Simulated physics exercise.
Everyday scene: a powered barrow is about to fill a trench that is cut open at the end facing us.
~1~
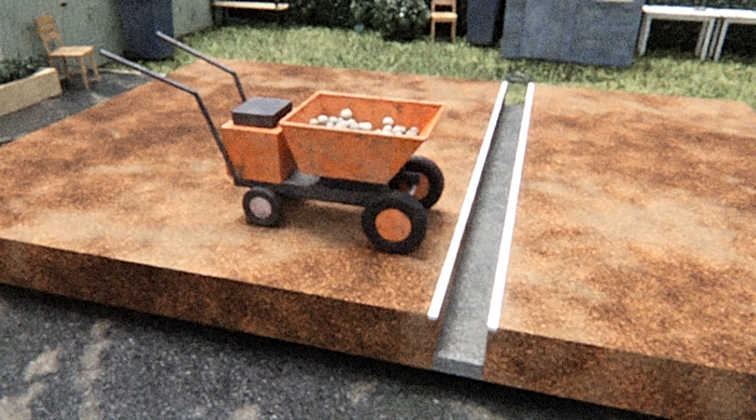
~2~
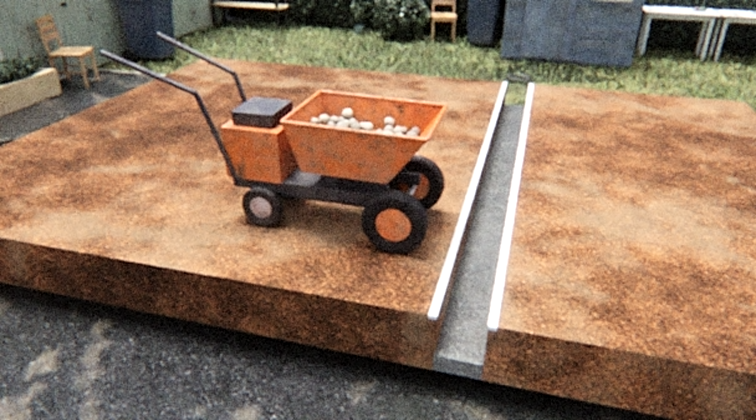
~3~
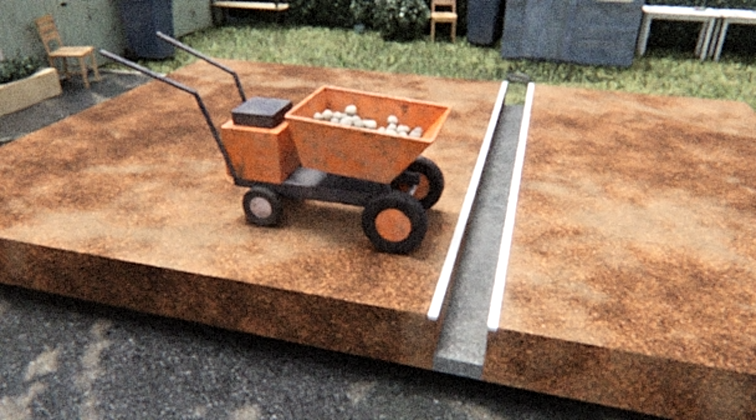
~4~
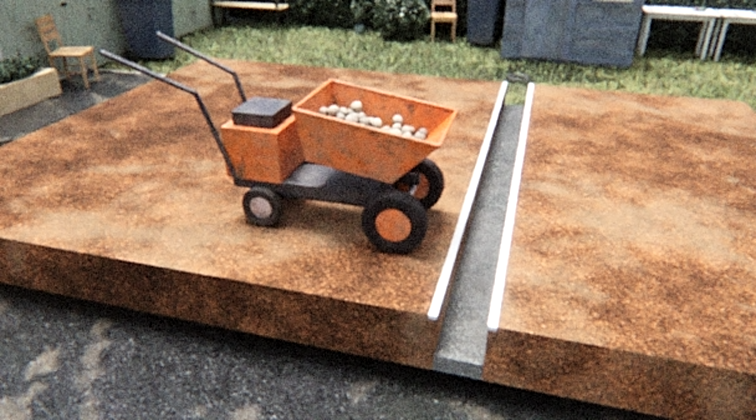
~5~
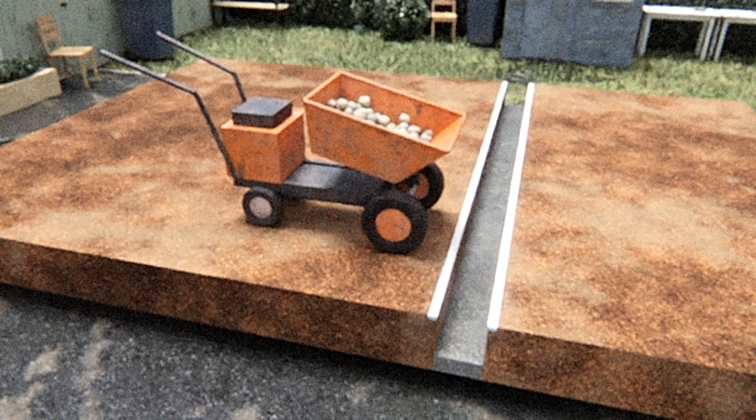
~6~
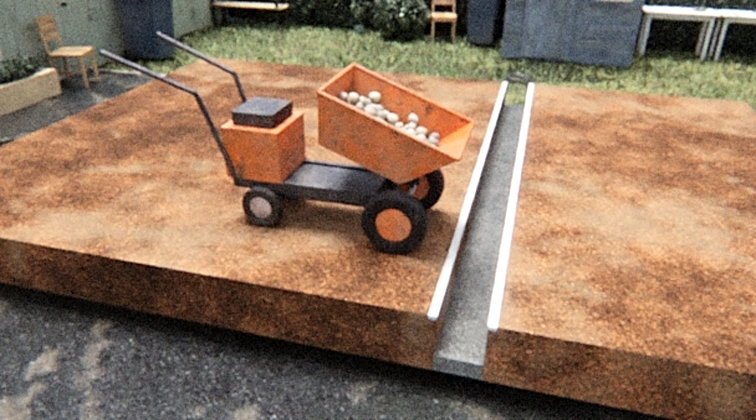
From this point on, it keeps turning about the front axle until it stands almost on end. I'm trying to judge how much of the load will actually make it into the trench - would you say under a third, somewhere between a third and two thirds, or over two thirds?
I would say under a third.
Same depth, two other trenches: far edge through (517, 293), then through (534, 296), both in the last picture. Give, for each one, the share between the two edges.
In order: Near 70, then 90 percent.
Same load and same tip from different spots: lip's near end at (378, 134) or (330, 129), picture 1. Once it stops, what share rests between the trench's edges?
Well, you'd get roughly 90 per cent from the first place and roughly 20 per cent from the second.
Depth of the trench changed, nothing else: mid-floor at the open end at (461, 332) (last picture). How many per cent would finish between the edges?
The share would be around 10 in a hundred.
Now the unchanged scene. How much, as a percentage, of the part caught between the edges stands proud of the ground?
I'd say around 25 percent.
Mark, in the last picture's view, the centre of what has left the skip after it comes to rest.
Last view, centre at rest - approx. (530, 241).
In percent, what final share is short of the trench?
About 0 per cent.
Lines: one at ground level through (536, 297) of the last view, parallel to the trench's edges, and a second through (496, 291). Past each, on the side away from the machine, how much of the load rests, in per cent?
I'd say some 30 in a hundred, and after that 60 in a hundred.
Just after the last frame, skip tipped steeply; every one in the skip.
A moment on, skip tipped right over; the larger part in the skip; just a few in or heaped over the trench; roughly a quarter beyond it; just a few falling.
Further on, skip tipped right over; roughly a quarter in the skip; about a tenth in or heaped over the trench; roughly two thirds beyond it.
When it is over, skip tipped right over; roughly a quarter in the skip; about a tenth in or heaped over the trench; roughly two thirds beyond it.
